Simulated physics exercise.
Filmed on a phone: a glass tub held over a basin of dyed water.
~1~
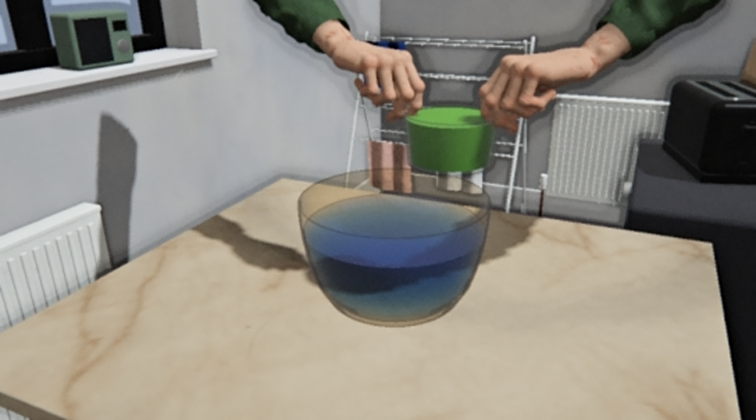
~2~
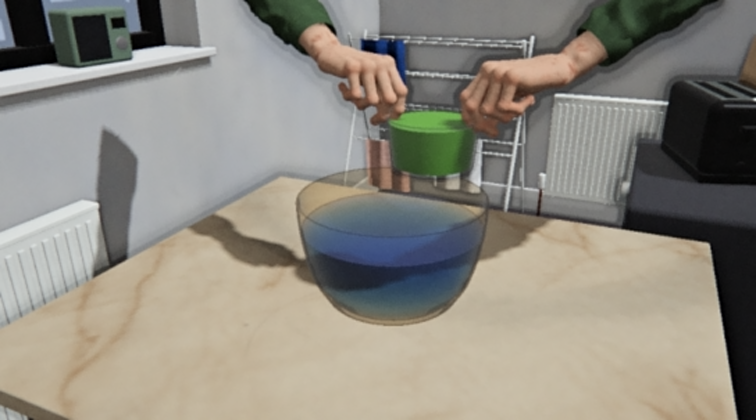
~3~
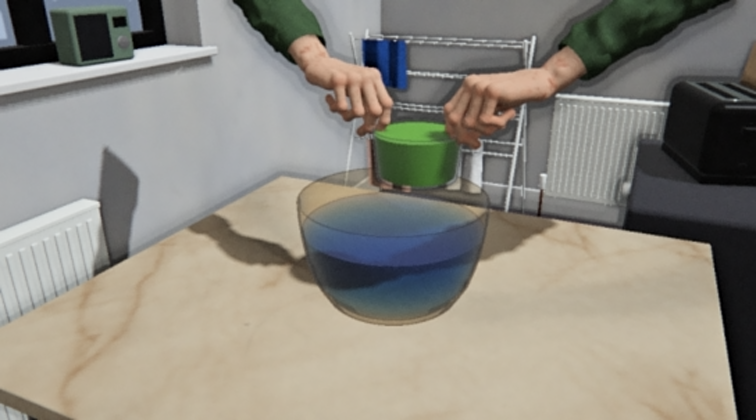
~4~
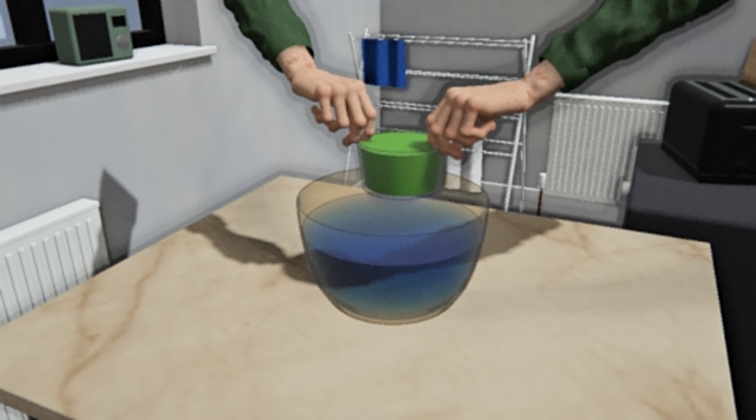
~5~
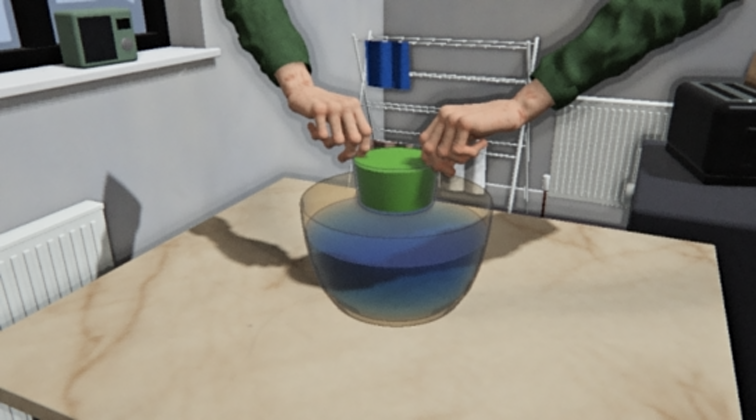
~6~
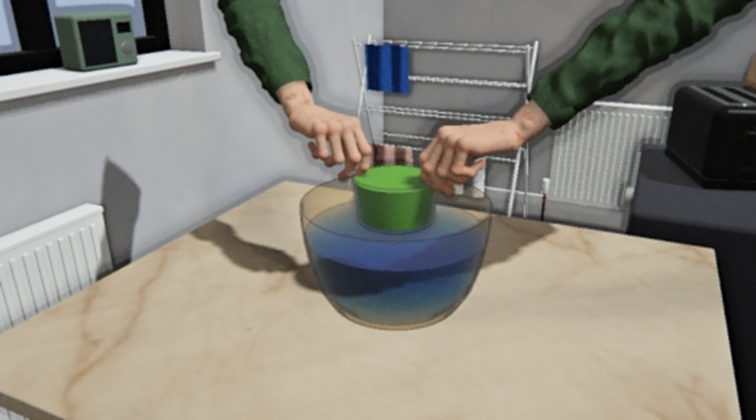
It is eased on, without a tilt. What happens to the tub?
Once free, it sinks.
Next, the tub dips into the dyed water.
After that, dyed water pours in over its rim.
Finally, the tub lies on the bottom.
